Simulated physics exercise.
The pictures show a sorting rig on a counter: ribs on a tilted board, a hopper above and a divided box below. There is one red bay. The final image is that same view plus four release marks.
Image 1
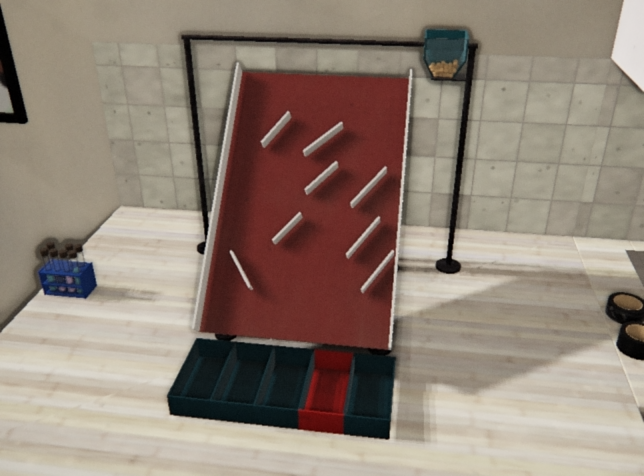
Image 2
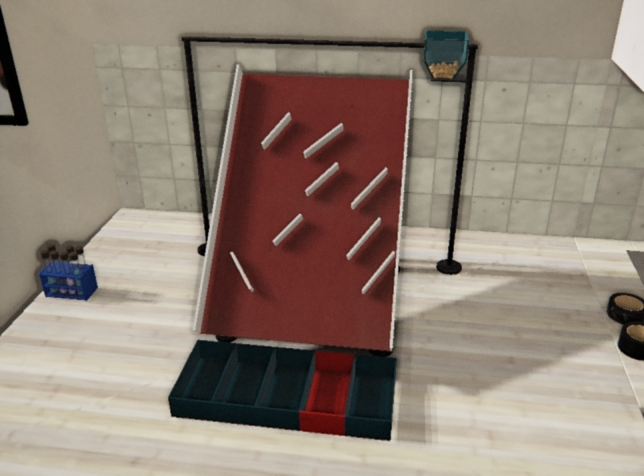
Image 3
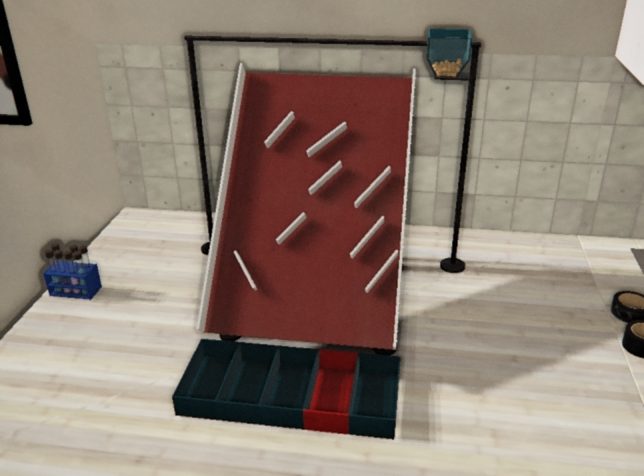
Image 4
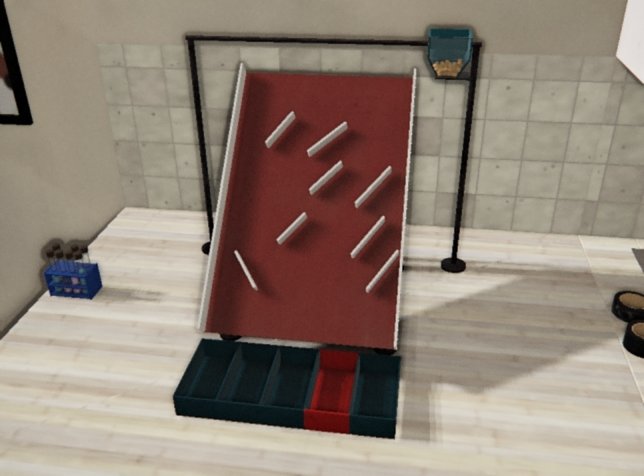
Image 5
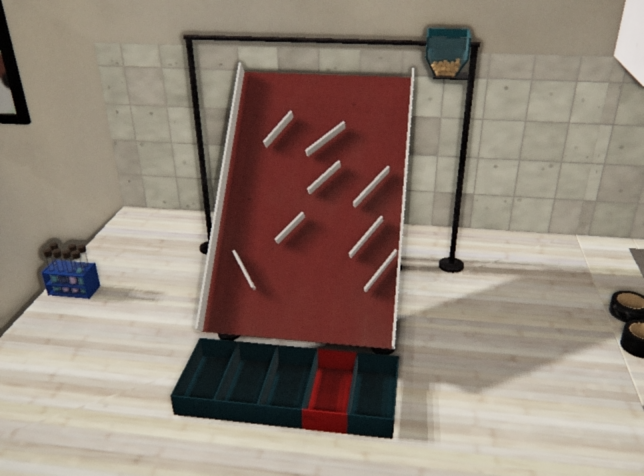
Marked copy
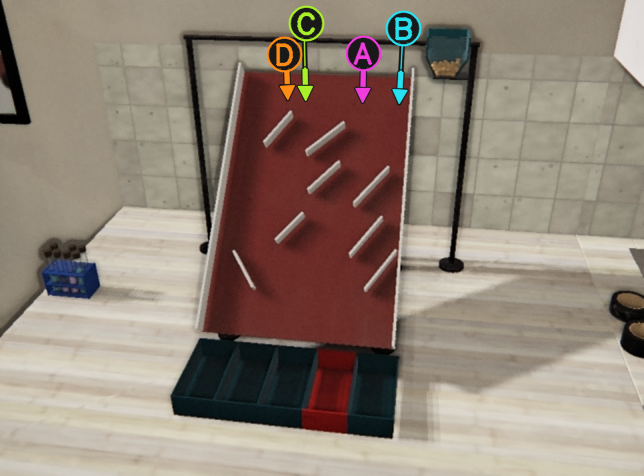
A tilted red board with pale ribs stands still above a divided box on a counter.
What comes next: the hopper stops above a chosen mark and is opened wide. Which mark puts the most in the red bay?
Use mark B.
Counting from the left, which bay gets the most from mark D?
The first.
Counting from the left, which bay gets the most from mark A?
The third from the left.
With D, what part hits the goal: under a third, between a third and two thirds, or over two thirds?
Mark D gives under a third.
On the marked copy, mark A meets the board at (362, 97); mark B meets the board at (399, 98); mark C meets the board at (305, 95); mark D meets the board at (287, 94).
With A, close to a quarter in the red bay, the bulk in other bays, only a few outside the box.
With B, close to a third in the red bay, close to half in other bays, a small share held on the board.
With C, none at all in the red bay, the whole lot in other bays.
With D, none at all in the red bay, all but a few in other bays, a small share outside the box.
